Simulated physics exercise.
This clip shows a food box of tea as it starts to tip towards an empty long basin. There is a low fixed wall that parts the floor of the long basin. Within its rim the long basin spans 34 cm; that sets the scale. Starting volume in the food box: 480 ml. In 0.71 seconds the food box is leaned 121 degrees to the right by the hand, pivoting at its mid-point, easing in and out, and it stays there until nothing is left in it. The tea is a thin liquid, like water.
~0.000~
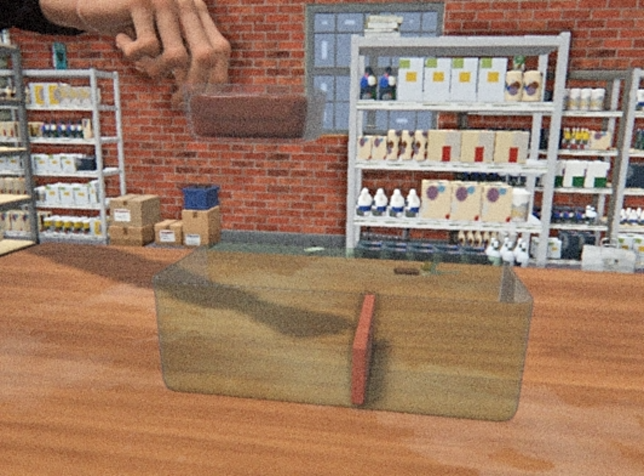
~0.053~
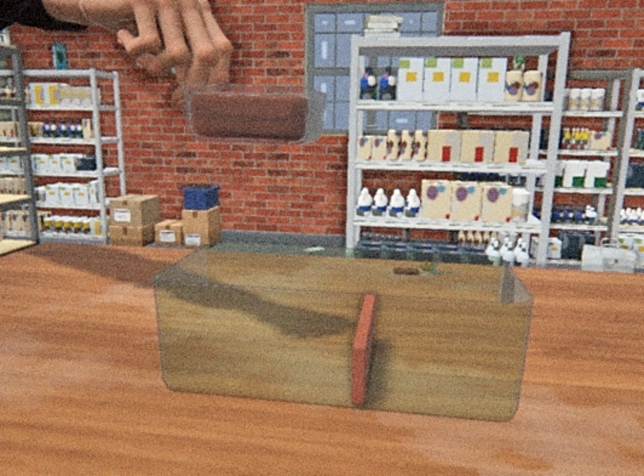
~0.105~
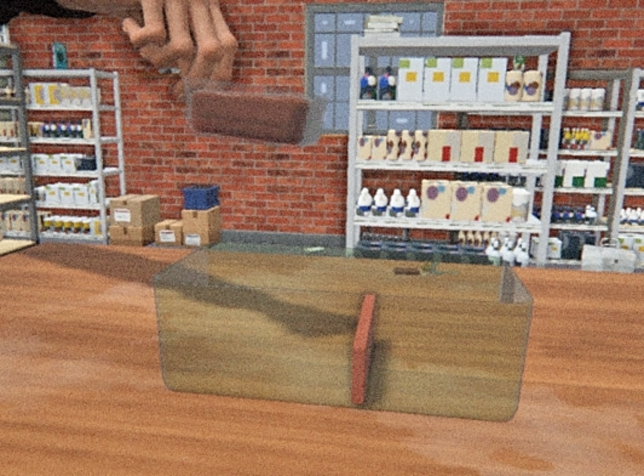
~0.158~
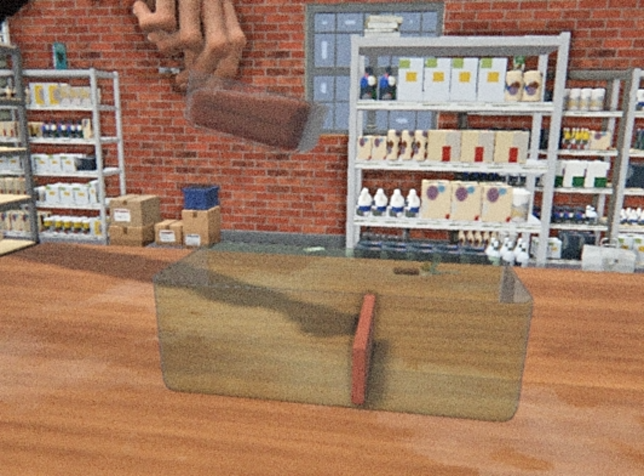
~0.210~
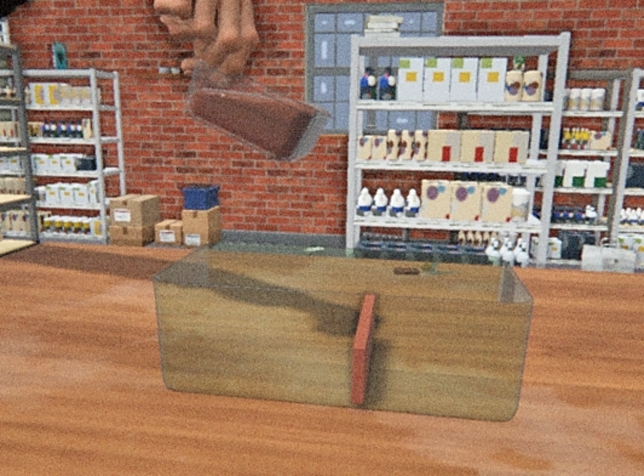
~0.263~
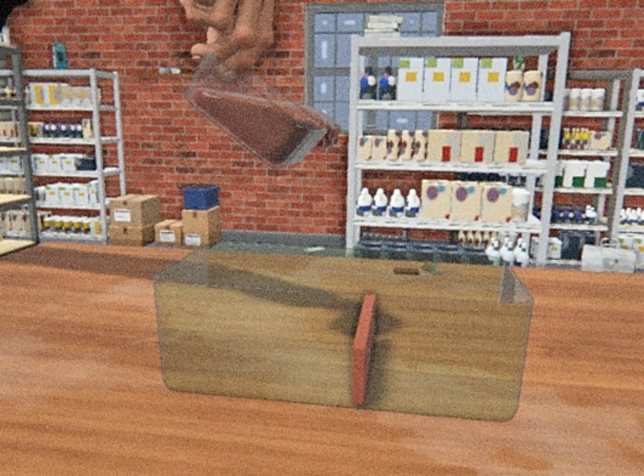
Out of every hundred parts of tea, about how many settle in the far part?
About 59 out of 100.
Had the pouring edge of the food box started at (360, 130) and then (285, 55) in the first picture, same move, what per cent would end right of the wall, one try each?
80 per cent first, 10 per cent second.
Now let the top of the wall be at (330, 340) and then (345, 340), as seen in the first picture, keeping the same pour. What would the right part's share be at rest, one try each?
75 % and 75 %.
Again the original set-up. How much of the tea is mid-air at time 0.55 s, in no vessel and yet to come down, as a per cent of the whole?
It comes to roughly 30 per cent.
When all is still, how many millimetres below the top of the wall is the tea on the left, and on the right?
Left about 50 mm, while the right is about 44 mm.
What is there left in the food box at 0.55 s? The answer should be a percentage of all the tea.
Fraction remaining: Approx. 5 per cent.
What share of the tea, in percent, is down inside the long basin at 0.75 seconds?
About 96 %.
By 0.55 s the tilt is 106° and 5 per cent is still to pour, 15 is left of the wall and 51 right of it.
By 0.75 s the tilt is 121° and 0 per cent is still to pour, 38 is left of the wall and 58 right of it.
By 0.97 s the tilt is 121° and 0 per cent is still to pour, 40 is left of the wall and 59 right of it.
By 1.21 s the tilt is 121° and 0 per cent is still to pour, 40 is left of the wall and 59 right of it.
At rest 40 per cent lies left of the wall, 59 right of it and 2 outside.
